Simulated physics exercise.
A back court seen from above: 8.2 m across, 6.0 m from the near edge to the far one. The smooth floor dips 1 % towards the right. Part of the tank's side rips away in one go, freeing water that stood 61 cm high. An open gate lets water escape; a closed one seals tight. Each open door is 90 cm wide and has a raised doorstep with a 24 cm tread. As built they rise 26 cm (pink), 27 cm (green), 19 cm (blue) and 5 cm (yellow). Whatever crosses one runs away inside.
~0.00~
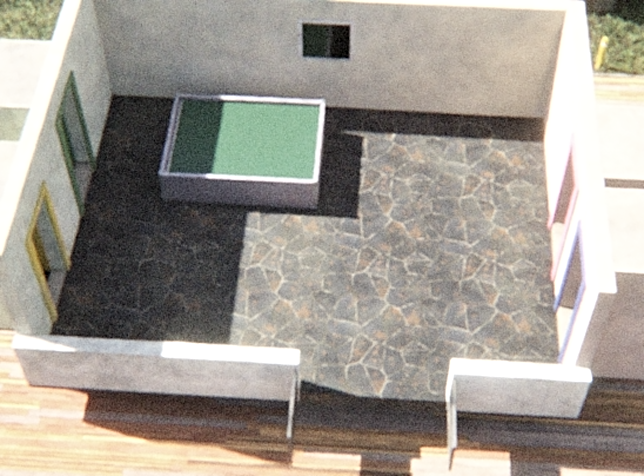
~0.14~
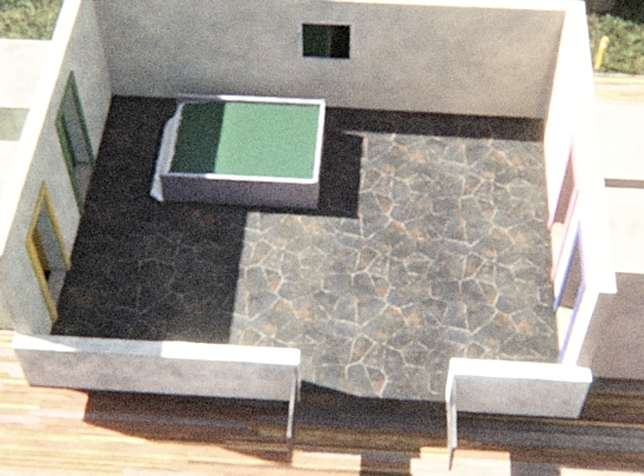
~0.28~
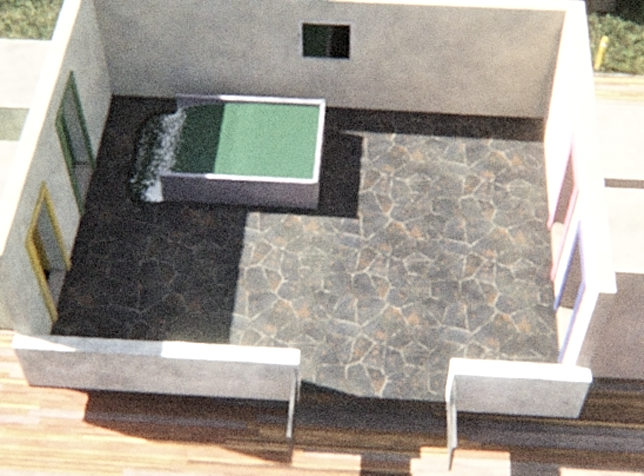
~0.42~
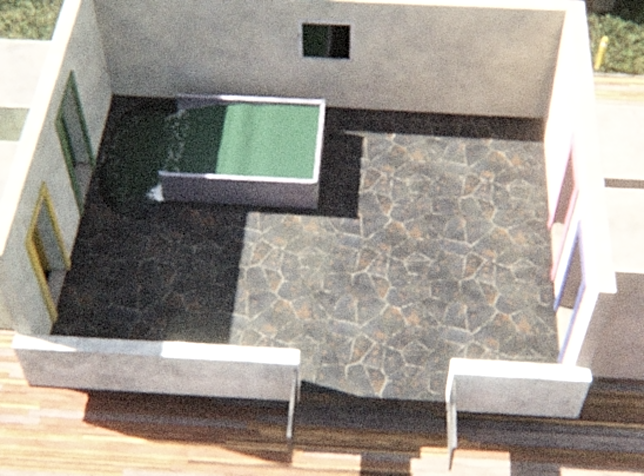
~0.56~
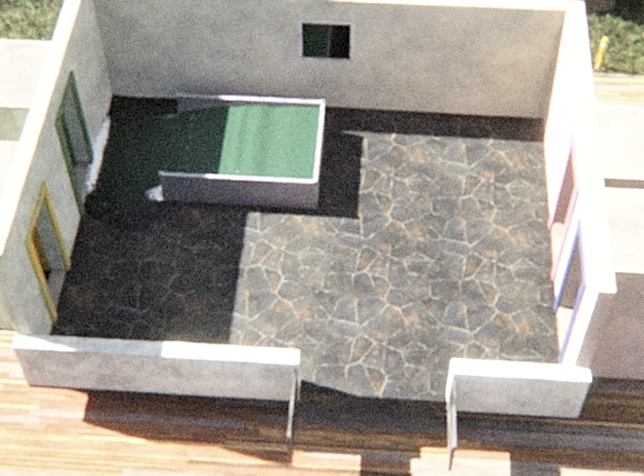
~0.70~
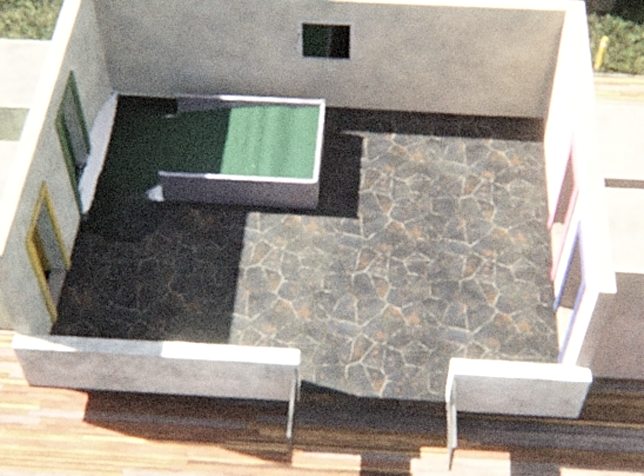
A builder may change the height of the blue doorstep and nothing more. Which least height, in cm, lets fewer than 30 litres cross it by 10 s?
It would have to be roughly 9 cm high.
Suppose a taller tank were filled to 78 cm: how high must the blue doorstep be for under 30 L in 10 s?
Then roughly 13.0 cm.
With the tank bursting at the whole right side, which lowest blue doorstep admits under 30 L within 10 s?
Some 15 cm.
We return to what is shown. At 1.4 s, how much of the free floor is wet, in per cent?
About 10 per cent.
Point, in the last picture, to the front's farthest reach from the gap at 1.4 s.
Near (60, 297).
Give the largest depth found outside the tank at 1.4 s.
Up to some 50 cm.
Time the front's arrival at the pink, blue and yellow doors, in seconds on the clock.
Arrival: Pink 5.0 s, blue 6.0 s, yellow 1.4 s.
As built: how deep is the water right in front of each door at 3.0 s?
Depths in cm: Pink 0, green 27, blue 0, yellow 8.
After 1.4 s water covers 10 % of the floor, deepest (50 cm) near (113, 96); it has not reached the blue door.
After 3.0 s water covers 30 % of the floor, deepest (36 cm) near (111, 103); it has not reached the blue door.
After 10.0 s water covers 90 % of the floor, deepest (12 cm) near (557, 385); 12 cm at the blue door, 0 litres in over its 19 cm doorstep.
At the blue door as built, the water arrived by 6.1 s and peaked near 15 cm at 7.0 s.
Run again over the same 10 s with other heights there, 44 litres in over 8 cm, 12 litres over 11 cm. The limit of 30 litres is kept from about 9 cm up.
